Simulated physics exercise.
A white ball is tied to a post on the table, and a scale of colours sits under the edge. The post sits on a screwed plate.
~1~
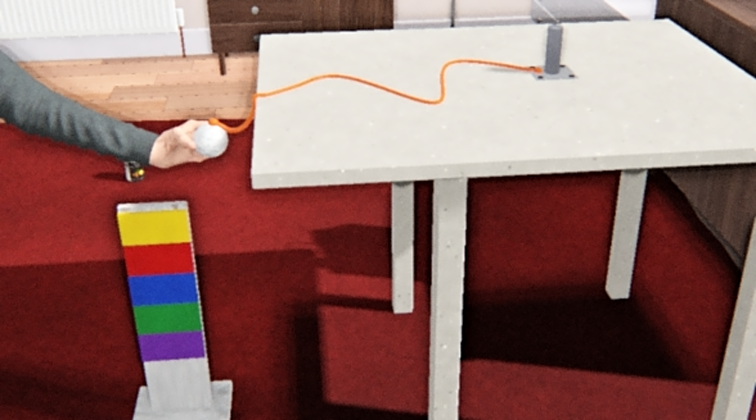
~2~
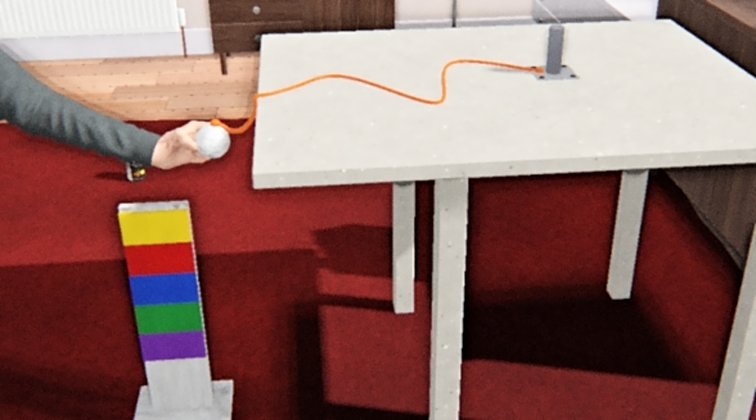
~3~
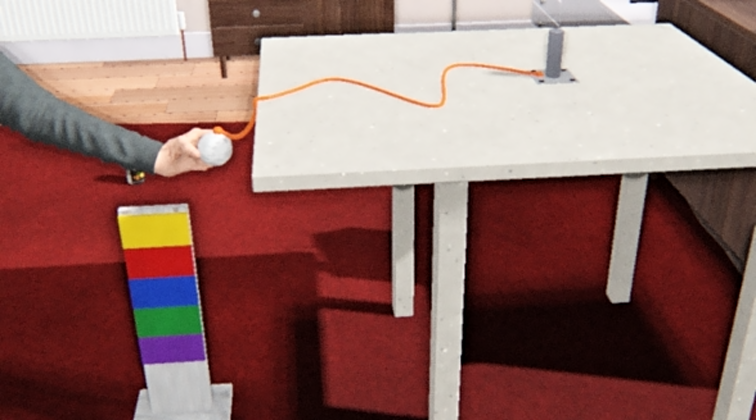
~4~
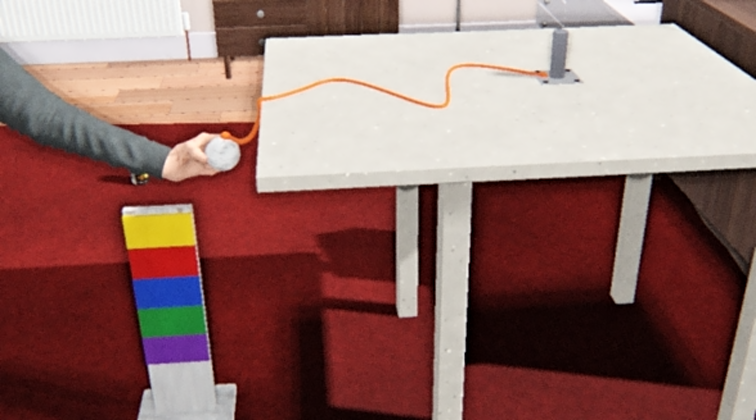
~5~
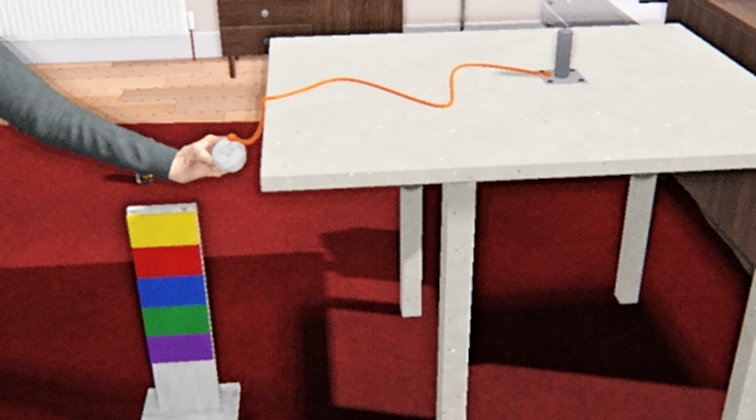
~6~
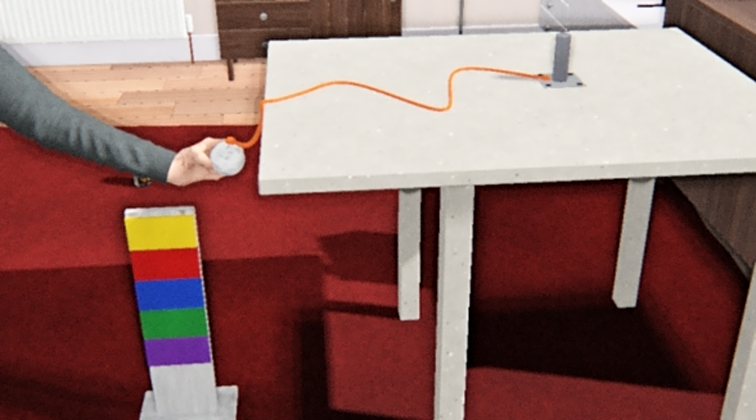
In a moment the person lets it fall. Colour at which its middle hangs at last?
The green one.
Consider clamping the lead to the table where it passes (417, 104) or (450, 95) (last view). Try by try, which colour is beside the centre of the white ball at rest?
In order: Yellow; red.
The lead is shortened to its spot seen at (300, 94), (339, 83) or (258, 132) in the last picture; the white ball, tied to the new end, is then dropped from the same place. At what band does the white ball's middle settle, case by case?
For the first: Yellow; for the second: No band; for the third: Blue.
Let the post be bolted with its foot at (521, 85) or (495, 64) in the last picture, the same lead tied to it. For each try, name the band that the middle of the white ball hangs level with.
Taking the two spots in turn: Purple, then purple.
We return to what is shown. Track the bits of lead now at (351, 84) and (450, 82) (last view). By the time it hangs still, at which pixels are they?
First: (267, 152). Second: (417, 90).
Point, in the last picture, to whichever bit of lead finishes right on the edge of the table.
(388, 94), give or take.
Soon after, ball near (265, 309); level with green.
After that, ball near (286, 309); level with green.
In the end, ball near (280, 311); level with green. Its centre hangs level with the green band.
